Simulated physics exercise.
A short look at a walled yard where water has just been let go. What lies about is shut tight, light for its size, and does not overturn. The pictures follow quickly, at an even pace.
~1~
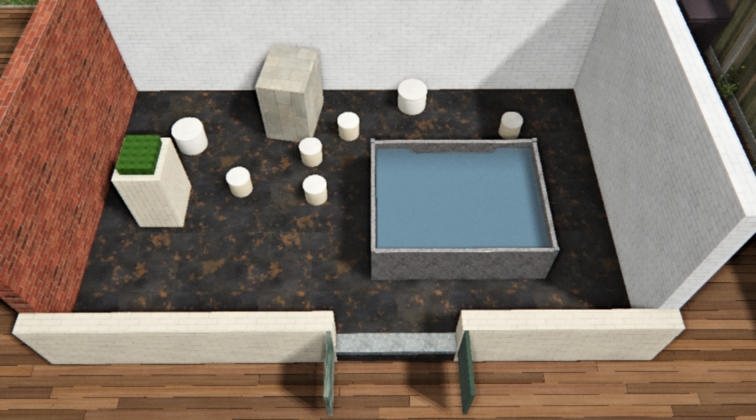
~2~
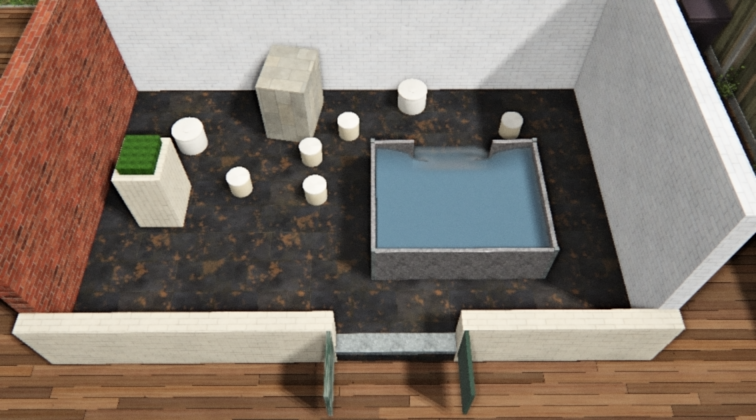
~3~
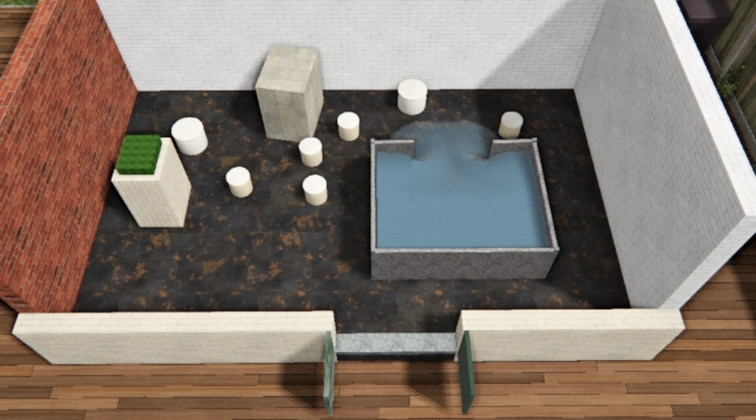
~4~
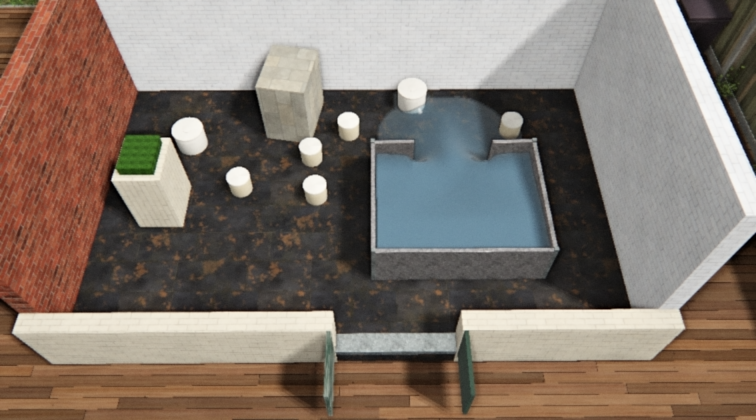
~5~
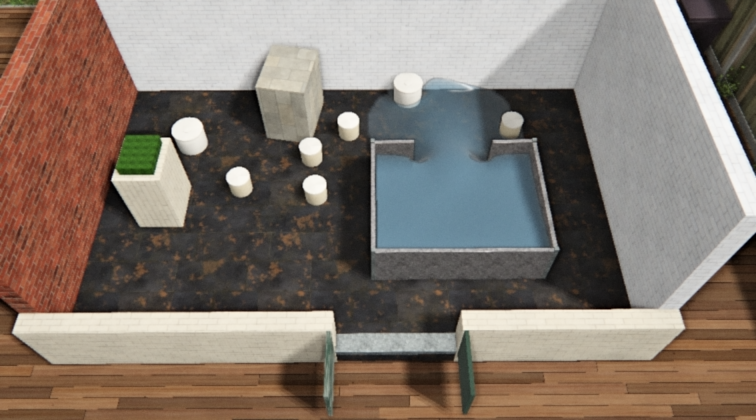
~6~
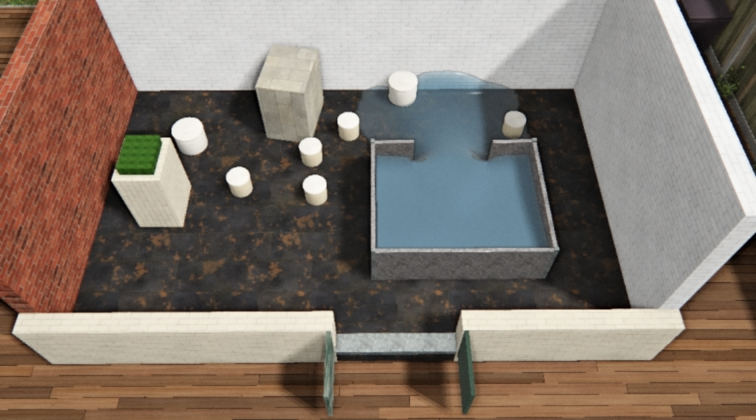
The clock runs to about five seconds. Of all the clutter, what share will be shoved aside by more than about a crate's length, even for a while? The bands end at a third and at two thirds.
It is two thirds or above.
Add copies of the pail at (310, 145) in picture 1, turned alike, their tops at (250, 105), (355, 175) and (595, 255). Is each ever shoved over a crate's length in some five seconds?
One after the other: Under that, swept aside, pushed that far.
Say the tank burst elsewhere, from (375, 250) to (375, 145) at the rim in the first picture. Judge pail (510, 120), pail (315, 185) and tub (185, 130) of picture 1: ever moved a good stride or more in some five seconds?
As listed: Less than that, shifted that much, swept aside.
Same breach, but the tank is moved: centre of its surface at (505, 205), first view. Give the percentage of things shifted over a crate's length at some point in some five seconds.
Roughly 70 per cent.
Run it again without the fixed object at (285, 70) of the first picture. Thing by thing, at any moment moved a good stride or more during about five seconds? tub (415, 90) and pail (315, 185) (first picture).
In turn: Moved that far, under that.
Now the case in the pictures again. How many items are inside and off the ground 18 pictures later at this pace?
3 of them.
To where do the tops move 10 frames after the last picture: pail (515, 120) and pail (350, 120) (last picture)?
Near (564, 129) and (355, 154).
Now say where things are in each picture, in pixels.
In the first frame, a tub at (413, 89) rests on the ground; a pail at (512, 119) rests on the ground; 0 of 7 have shifted.
In the second frame, a tub at (413, 89) rests on the ground; a pail at (512, 119), on the bottom; 0 of 7 have shifted.
In the third frame, a tub at (413, 89), on the bottom; a pail at (512, 119) rests on the ground; 0 of 7 have shifted.
In the fourth frame, a tub at (412, 88), on the bottom; a pail at (512, 119), on the bottom; 0 of 7 have shifted.
In the fifth frame, a tub at (408, 82), on the bottom, close to its start; a pail at (513, 119), on the bottom; 1 of 7 have shifted.
In the sixth frame, a tub at (403, 81) floats, close to its start; a pail at (515, 119) rests on the ground, close to its start; 2 of 7 have shifted.
A moment on, 1 of 7 are well off their spots; 1 afloat.
Next, 3 of 7 are well off their spots; 2 afloat.
Later, 5 of 7 are well off their spots; 3 afloat.
In the end, 5 of 7 are well off their spots, and 5 have been at some point; 4 afloat.
